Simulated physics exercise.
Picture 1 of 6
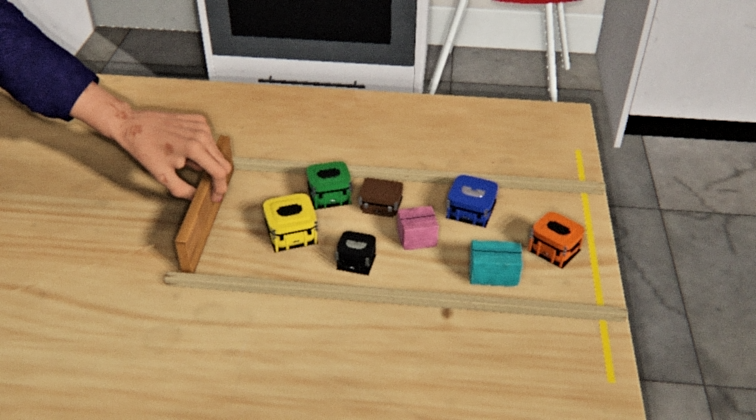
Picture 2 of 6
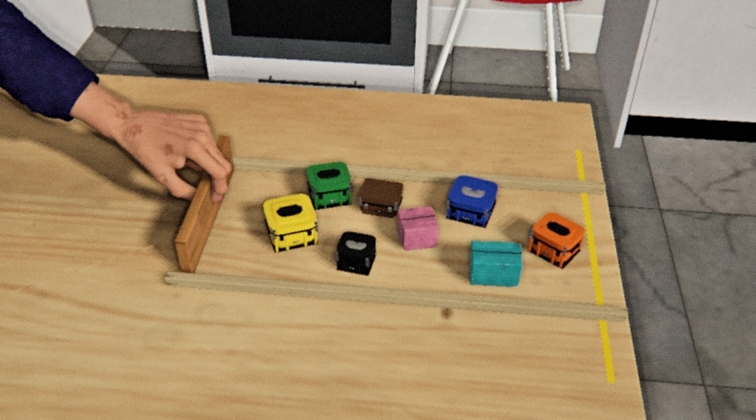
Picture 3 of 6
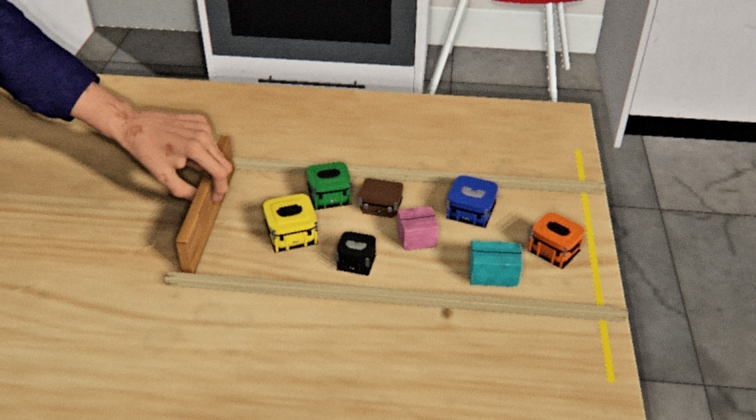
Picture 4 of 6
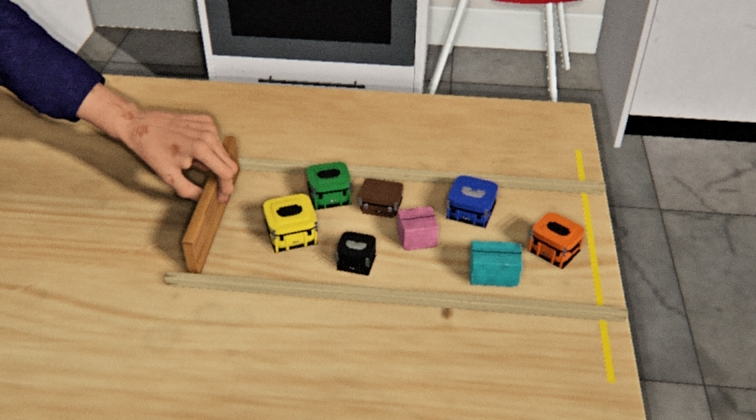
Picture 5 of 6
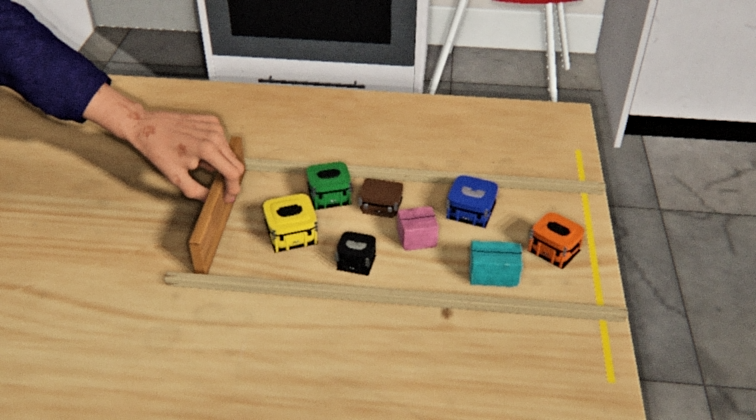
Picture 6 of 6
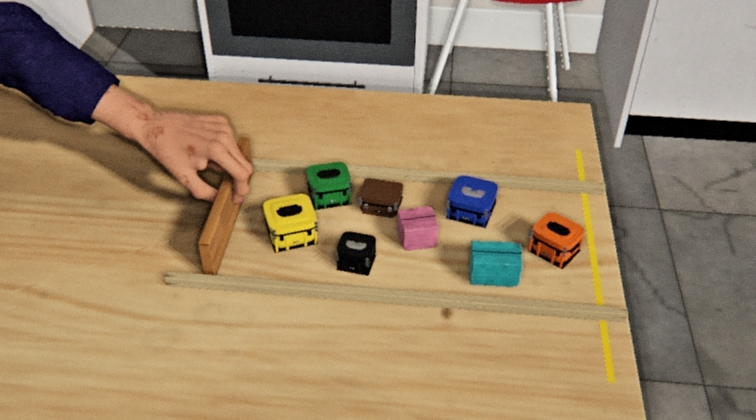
On a wooden table, a hand slides a board slightly right toward scattered colourful cases.
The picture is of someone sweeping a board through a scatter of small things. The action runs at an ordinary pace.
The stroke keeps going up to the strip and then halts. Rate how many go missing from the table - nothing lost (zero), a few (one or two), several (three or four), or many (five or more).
Many, five or more.
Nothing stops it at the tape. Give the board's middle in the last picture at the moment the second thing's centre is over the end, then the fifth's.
I'd put it close to (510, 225) and later close to (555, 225).
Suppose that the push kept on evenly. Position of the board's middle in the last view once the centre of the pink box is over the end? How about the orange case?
Pink box: (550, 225); orange case: (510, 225).
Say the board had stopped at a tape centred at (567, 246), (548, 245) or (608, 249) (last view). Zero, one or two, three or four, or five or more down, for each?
Counting what would fall each time, I get at least five; one to two; more than four.
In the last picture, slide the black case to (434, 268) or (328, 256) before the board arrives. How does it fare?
In order: Keeps its place; keeps its place.
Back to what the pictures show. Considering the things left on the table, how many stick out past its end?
The count would be 3.
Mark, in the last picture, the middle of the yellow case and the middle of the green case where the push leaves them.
Around (620, 251) and around (610, 208).
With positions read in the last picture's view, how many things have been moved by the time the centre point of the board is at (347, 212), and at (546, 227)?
The count reaches 4 first and 8 second.
Soon after, none off yet; orange case at rest near (557, 240); turquoise box at rest near (495, 264); blue case displaced a little near (489, 202).
In the end, the number that fall off is five or more; gone, brown case, pink box, blue case, turquoise box and orange case.
